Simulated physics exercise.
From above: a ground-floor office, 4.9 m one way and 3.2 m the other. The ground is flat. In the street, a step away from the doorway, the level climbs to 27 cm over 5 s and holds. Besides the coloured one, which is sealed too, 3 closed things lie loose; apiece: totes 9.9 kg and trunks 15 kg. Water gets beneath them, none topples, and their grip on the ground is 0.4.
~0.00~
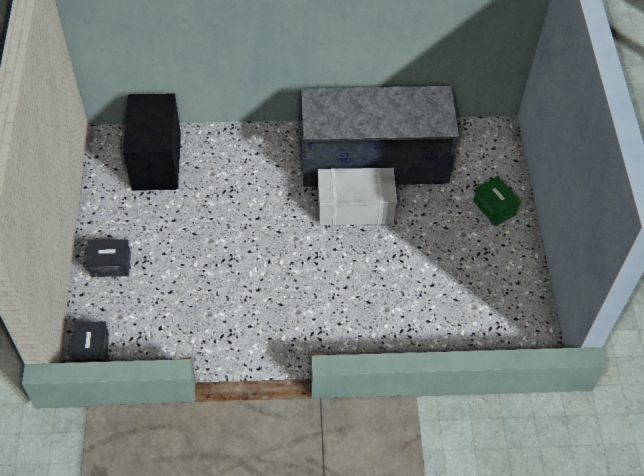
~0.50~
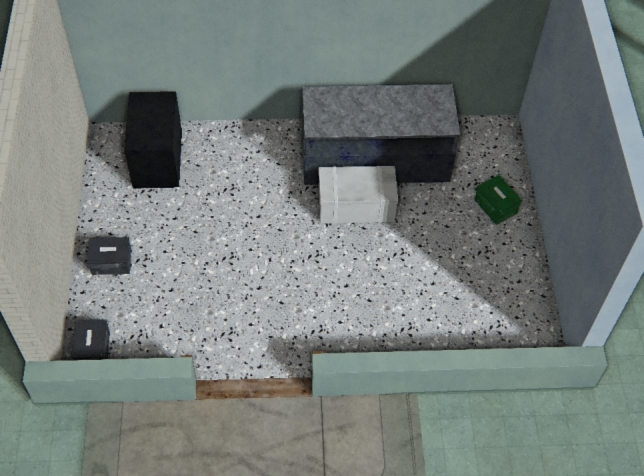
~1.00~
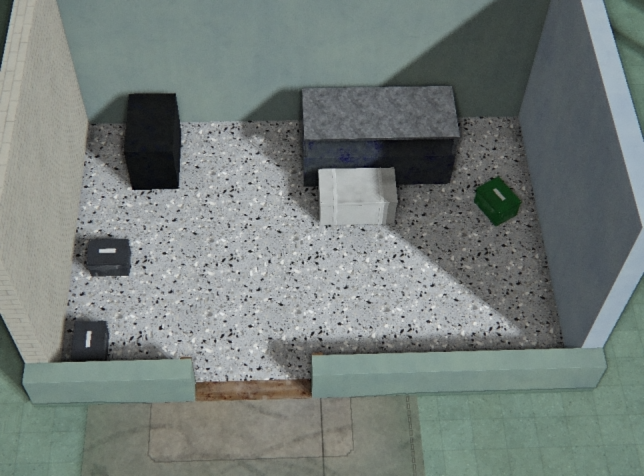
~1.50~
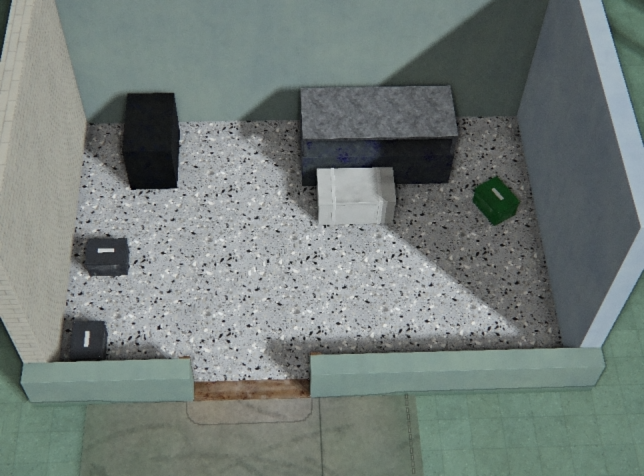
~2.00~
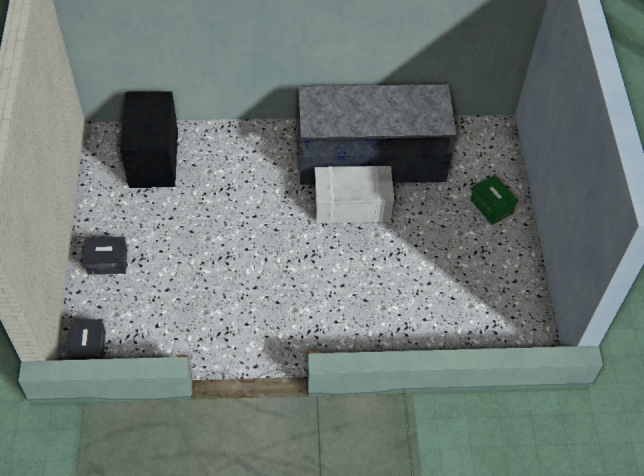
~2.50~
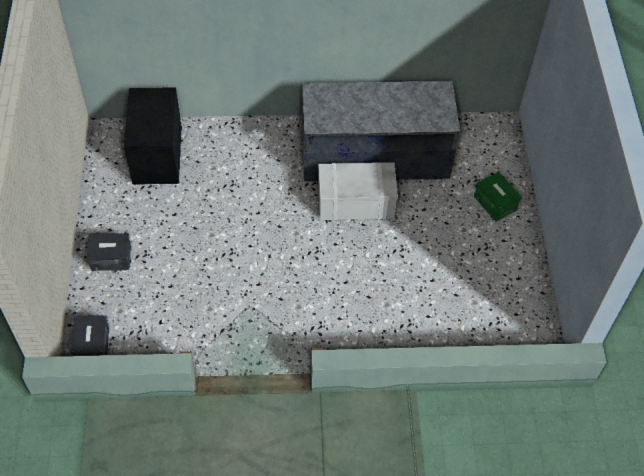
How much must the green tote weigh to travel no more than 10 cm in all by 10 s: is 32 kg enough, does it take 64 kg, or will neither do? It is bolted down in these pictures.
Verdict: The smaller load will do.
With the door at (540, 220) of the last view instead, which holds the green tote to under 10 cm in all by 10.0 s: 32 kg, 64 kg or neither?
Then only the higher weight holds it.
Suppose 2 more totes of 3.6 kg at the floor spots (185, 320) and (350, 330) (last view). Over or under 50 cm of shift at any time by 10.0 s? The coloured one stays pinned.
In that order: Over, under.
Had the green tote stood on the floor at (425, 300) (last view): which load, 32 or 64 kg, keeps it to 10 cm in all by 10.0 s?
The smaller is enough.
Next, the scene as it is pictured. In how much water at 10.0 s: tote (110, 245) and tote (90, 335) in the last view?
Roughly 10 and 8 cm.
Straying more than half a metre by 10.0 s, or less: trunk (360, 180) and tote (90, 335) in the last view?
In that order: Past it, more.
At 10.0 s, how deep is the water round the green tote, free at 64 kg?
About 11 cm.
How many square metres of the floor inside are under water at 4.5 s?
About 7.0 m2.
After 3.5 s the green tote would be 0 cm from its start with 32 kg and 0 cm from its start with 64 kg; 0 cm of water round it then.
After 4.5 s the green tote would be 0 cm from its start with 32 kg and 0 cm from its start with 64 kg; 0 cm of water round it then.
After 7.0 s the green tote would be 2 cm from its start with 32 kg and 1 cm from its start with 64 kg; 4 cm of water round it then.
After 10.0 s the green tote would be 2 cm from its start with 32 kg and 1 cm from its start with 64 kg; 11 cm of water round it then.
